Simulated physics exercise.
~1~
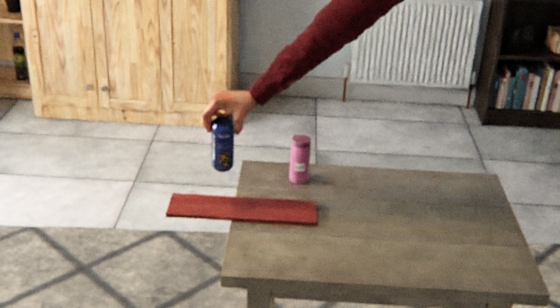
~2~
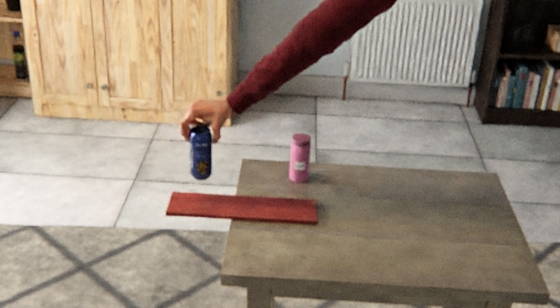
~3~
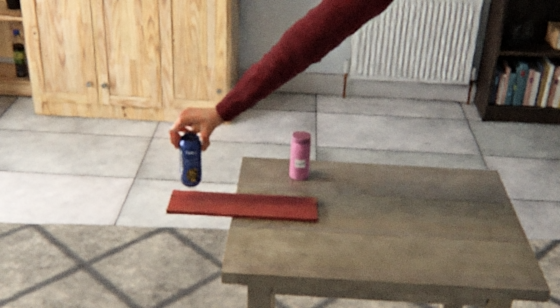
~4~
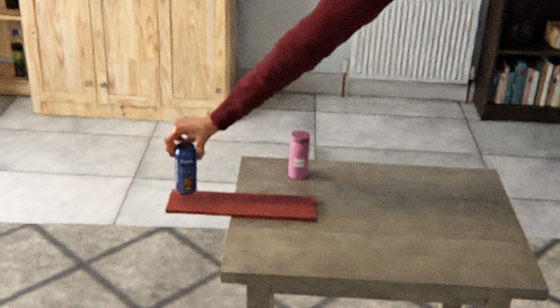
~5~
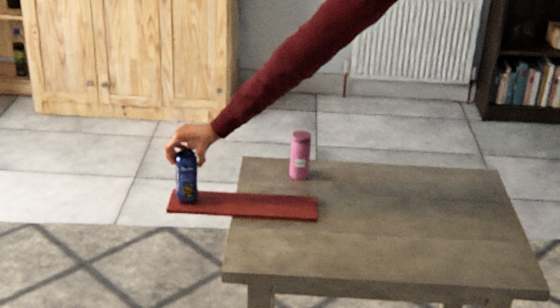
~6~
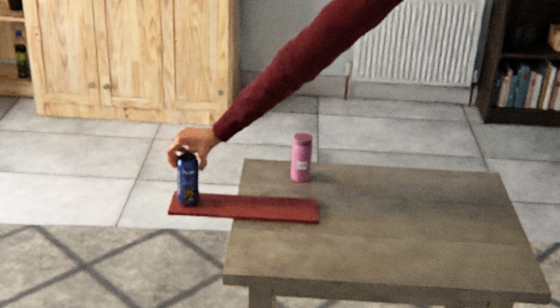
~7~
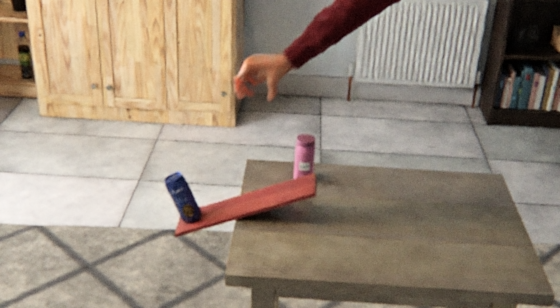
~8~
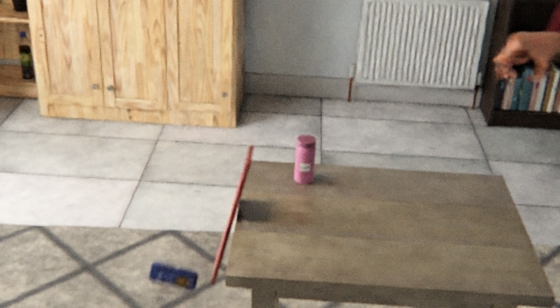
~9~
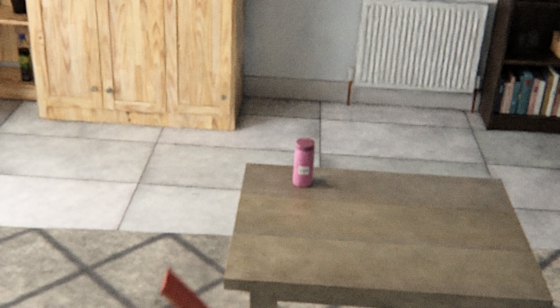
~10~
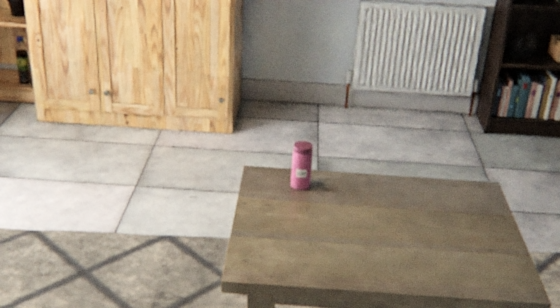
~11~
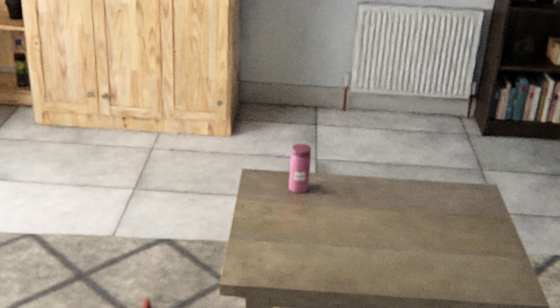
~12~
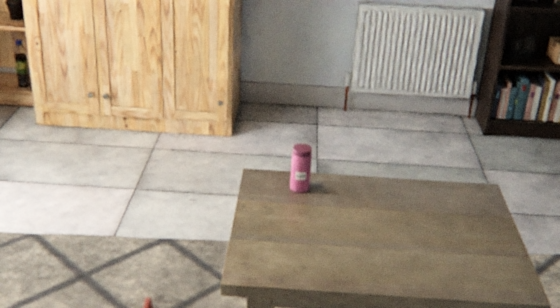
A blue can, held from above by a hand in a dark red sleeve, moves left over a red plank that juts past the left edge of a wooden table, where a pink jar also stands. The hand lowers the can upright onto the plank's overhanging end. As the hand lets go and draws back, the plank tilts down to the left and the can leans. The can drops onto its side while the plank swings steeply off the table edge. The plank tumbles down after it, leaving the pink jar standing in place on the table.
